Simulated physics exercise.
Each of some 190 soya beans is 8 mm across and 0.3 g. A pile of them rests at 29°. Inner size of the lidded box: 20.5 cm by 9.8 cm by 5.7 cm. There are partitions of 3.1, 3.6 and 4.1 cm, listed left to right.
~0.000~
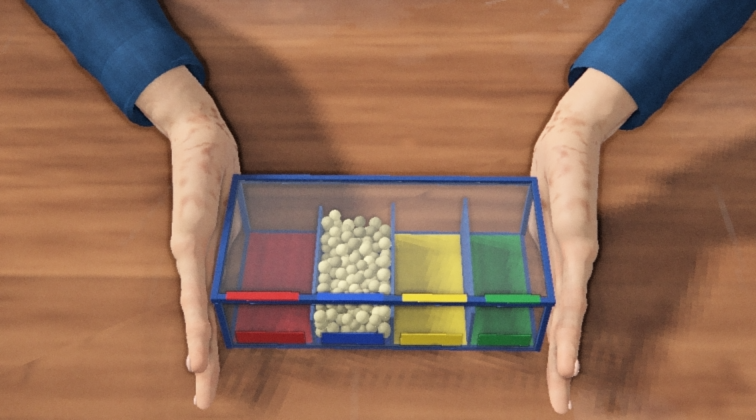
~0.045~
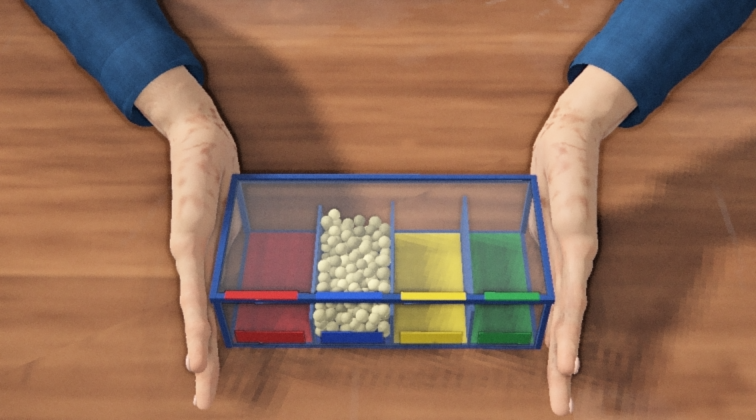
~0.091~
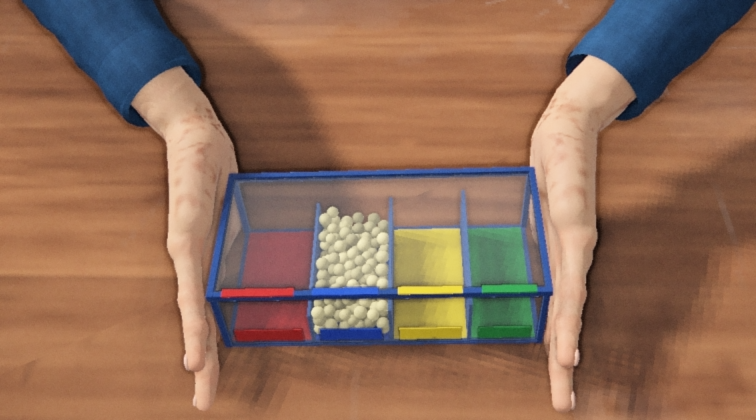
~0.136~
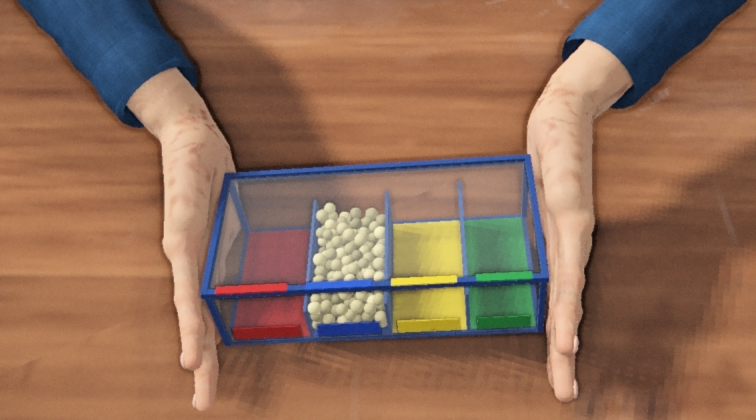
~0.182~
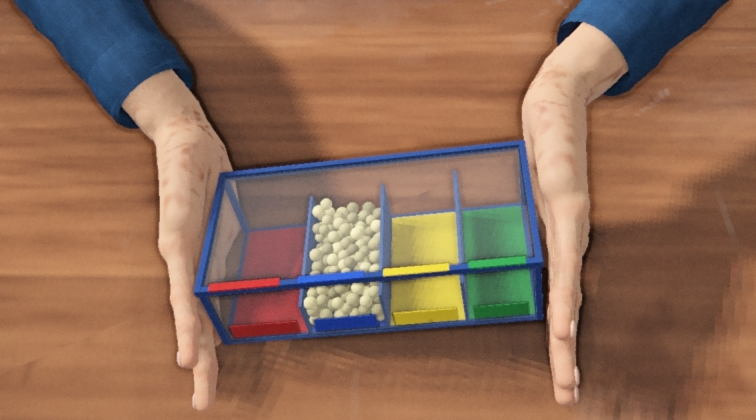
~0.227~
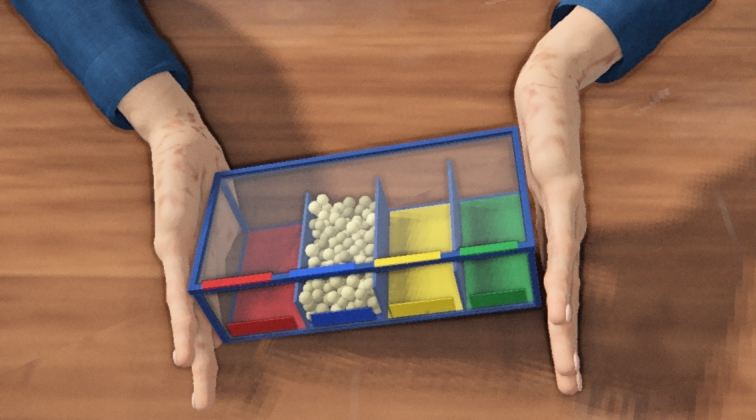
Two hands tilting a clear, blue-edged box with coloured compartments, raising its right side while pale beans stay in the blue section.
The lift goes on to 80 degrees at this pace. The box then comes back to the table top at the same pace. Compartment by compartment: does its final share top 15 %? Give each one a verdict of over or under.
Red - over; blue - over; green - under; yellow - under.
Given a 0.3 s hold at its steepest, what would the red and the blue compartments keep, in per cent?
Red 40; blue 60.
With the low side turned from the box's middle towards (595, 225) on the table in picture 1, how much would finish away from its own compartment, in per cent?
Something like 35 per cent of the pieces.
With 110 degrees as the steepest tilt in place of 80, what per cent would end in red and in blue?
Red: 95 per cent; blue: 5 per cent.
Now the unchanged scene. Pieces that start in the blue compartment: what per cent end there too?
Close to 60 in a hundred.
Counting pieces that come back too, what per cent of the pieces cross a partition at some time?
35 %, roughly.
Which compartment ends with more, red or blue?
Fuller: Blue.
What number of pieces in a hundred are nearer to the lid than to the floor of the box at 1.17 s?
I'd say around 20 percent of the pieces.
After 1.17 s, tilt 80 degrees; red 10 %, blue 90 %.
After 1.79 s, tilt 36 degrees; red 35 %, blue 65 %.
Then, at 2.47 s, tilt 0 degrees; red 35 %, blue 65 %.
At rest (3.0 s), red 35 %, blue 65 %, green 0 %, yellow 0 %.
